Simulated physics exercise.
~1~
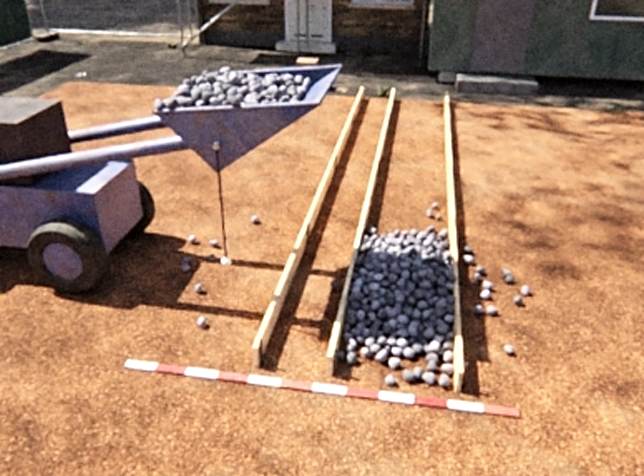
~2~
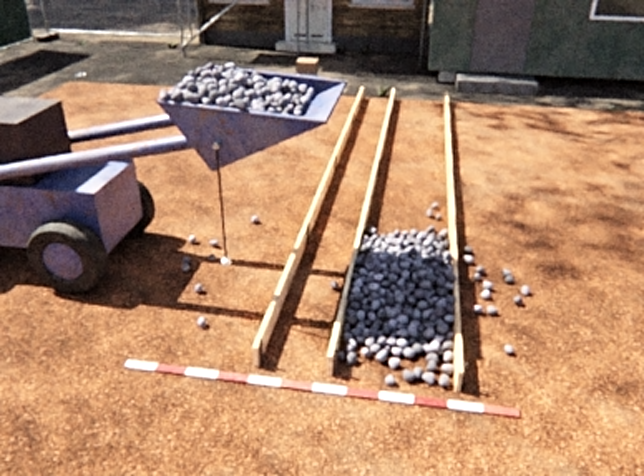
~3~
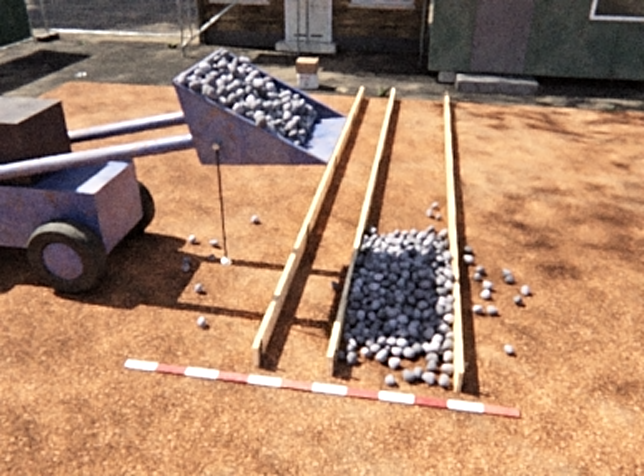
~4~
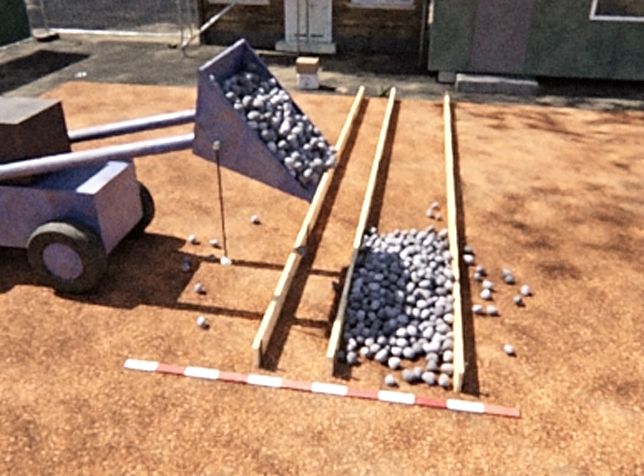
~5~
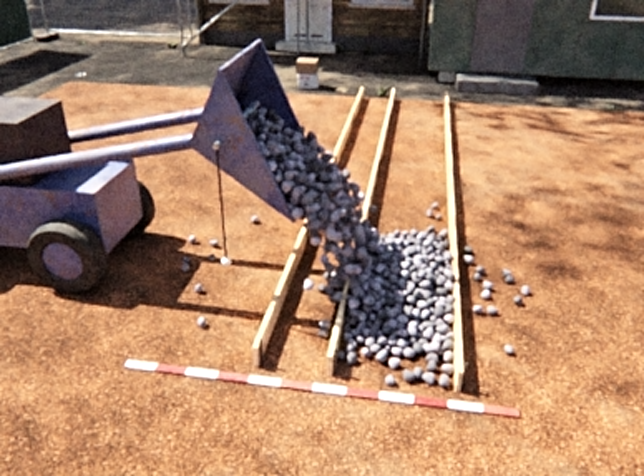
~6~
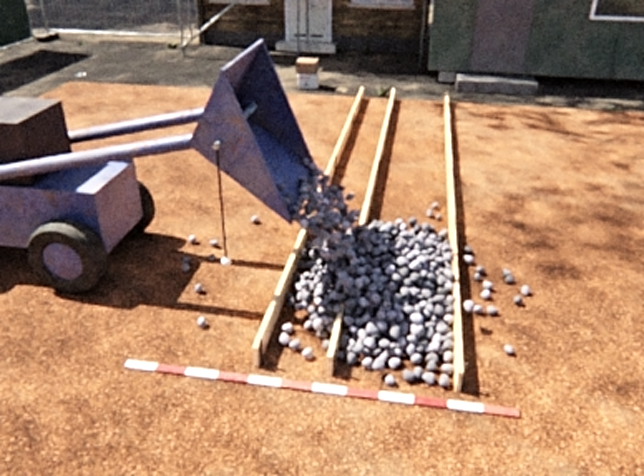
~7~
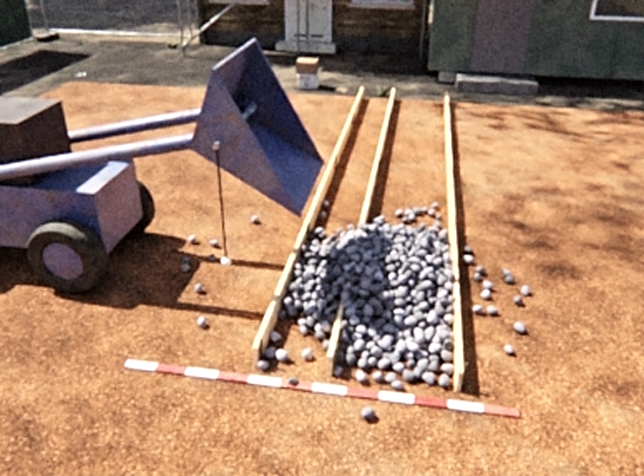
A blue loader bucket tips forward and pours its round stones across both board-edged bays.
